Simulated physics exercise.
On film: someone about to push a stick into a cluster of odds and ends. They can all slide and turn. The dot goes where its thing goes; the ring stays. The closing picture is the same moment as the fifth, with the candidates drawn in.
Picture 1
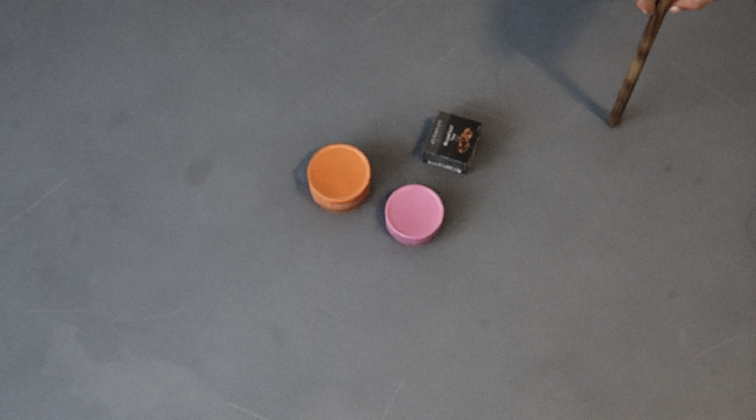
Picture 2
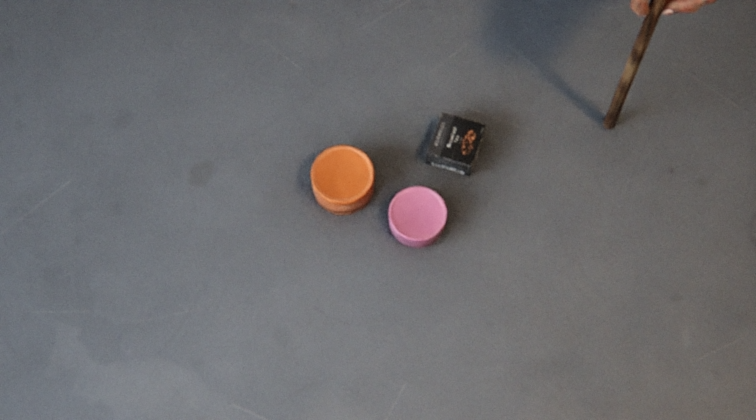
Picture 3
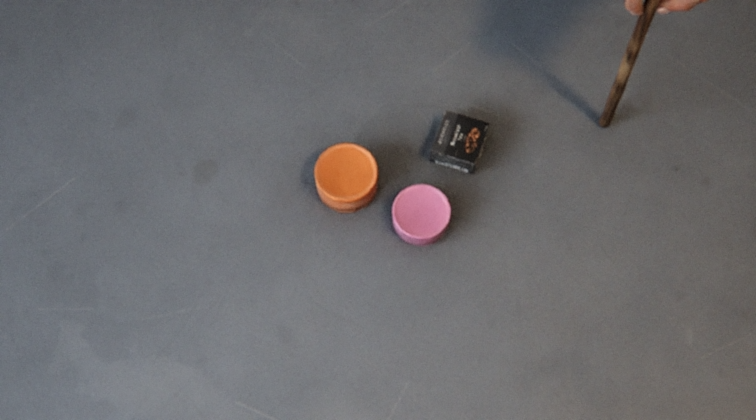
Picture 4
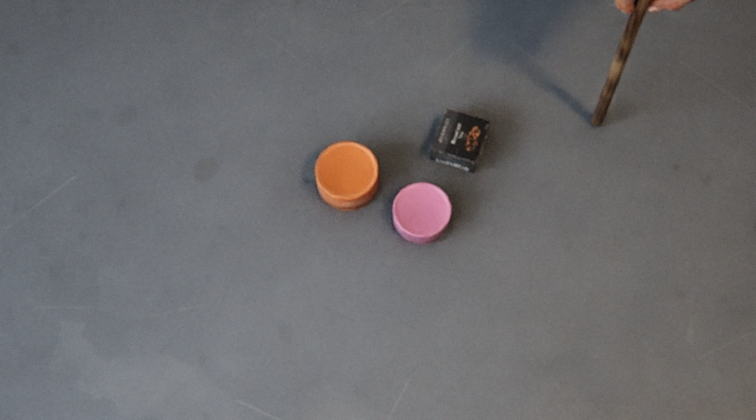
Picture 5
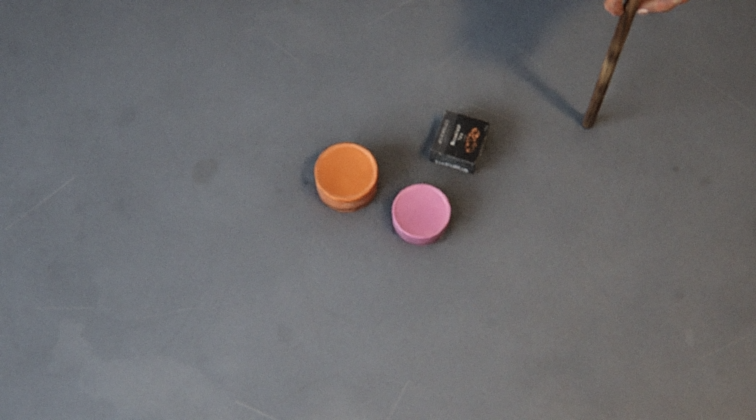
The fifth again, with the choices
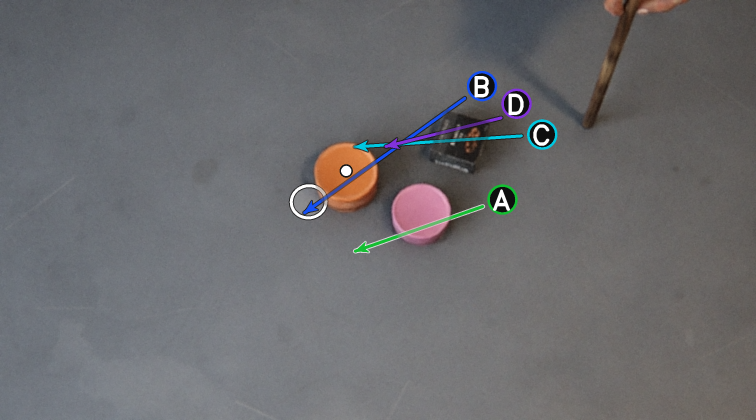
The footage shows an orange tub, a pink tub and a black packet grouped on a grey surface, while a hand at the upper right moves a dark stick slightly leftward, the objects staying almost still throughout.
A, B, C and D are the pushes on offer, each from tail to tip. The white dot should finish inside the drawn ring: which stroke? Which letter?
Push along C.
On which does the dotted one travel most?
That is B.
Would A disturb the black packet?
On that stroke, no.
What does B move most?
The orange tub.
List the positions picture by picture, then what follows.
Black packet (453, 142); pink tub (414, 216); orange tub (340, 178), in the first picture.
Orange tub (343, 180); black packet (456, 144), in the second picture.
Pink tub (421, 216); orange tub (347, 178), in the third picture.
Black packet (460, 141); pink tub (422, 214), in the fourth picture.
Orange tub (347, 177); black packet (460, 142); pink tub (421, 216), in the fifth picture.
On the marked copy, A from (483, 207) to (355, 251); B from (465, 98) to (304, 213); C from (521, 136) to (355, 147); D from (501, 118) to (386, 147); the ring at (309, 202); the white dot at (346, 171).
Following C. Soon after the start, foot of the stick (461, 140); orange tub (347, 178); black packet (433, 144).
Later, foot of the stick (401, 145); orange tub (334, 186); black packet (382, 159).
In the end, foot of the stick (355, 148); orange tub (313, 211); black packet (354, 171); the dot on the orange tub is in the ring.
As for the rest, A leaves the dotted thing at (329, 165); B leaves the dotted thing at (278, 234); D leaves the dotted thing at (347, 178).
